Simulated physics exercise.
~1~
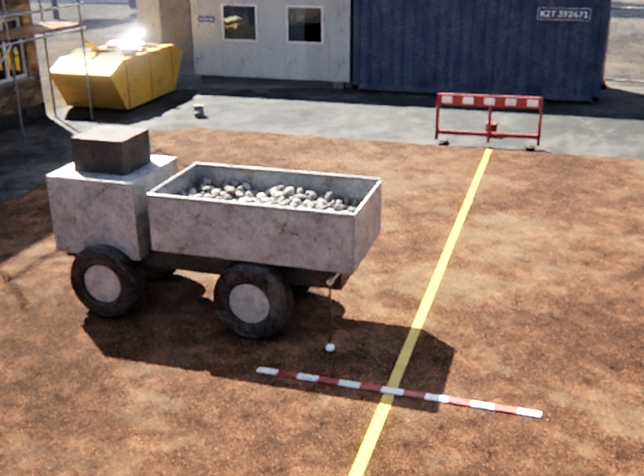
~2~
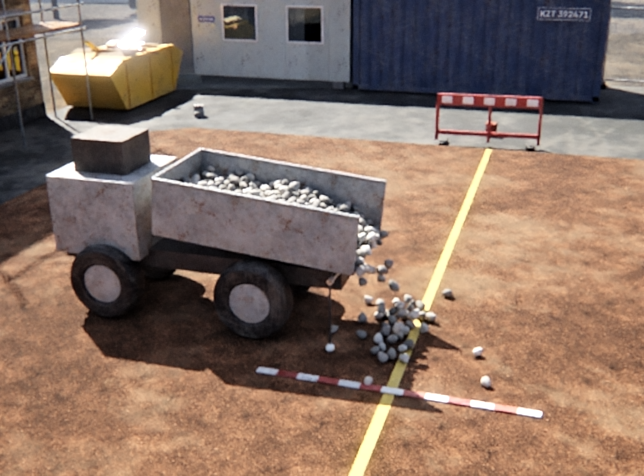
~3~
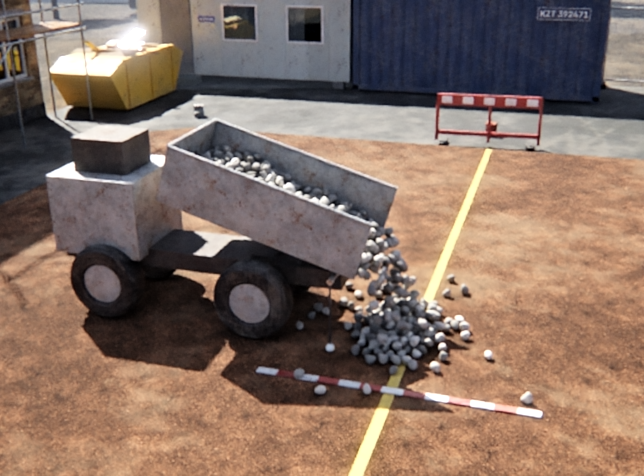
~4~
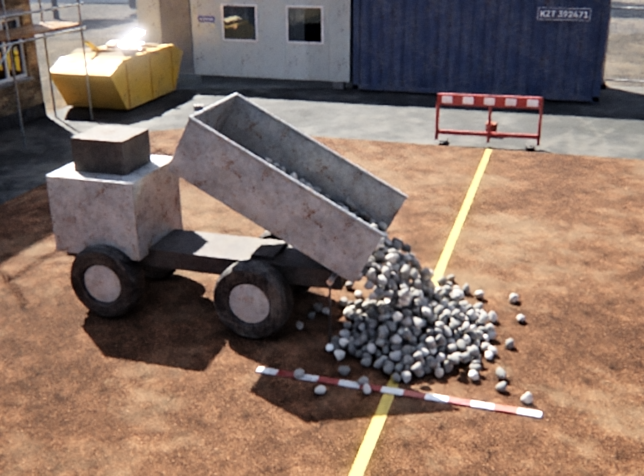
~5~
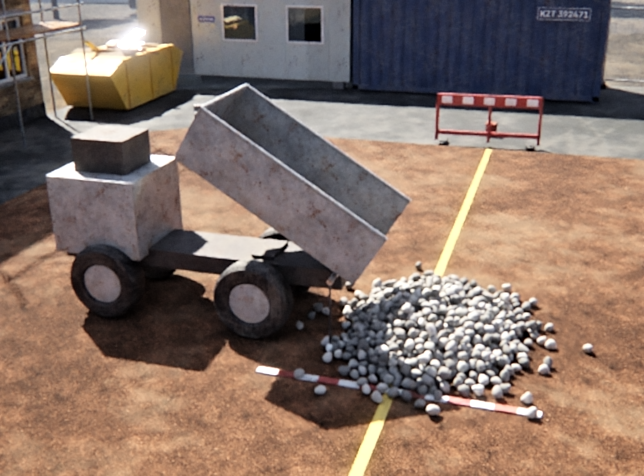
We see a grey tipper truck on reddish ground tilt its body steeply, pouring round stones out of its right end beside a red and white rod; they heap up across the yellow line, and the emptied body stays raised, with more of the pile beyond the line.
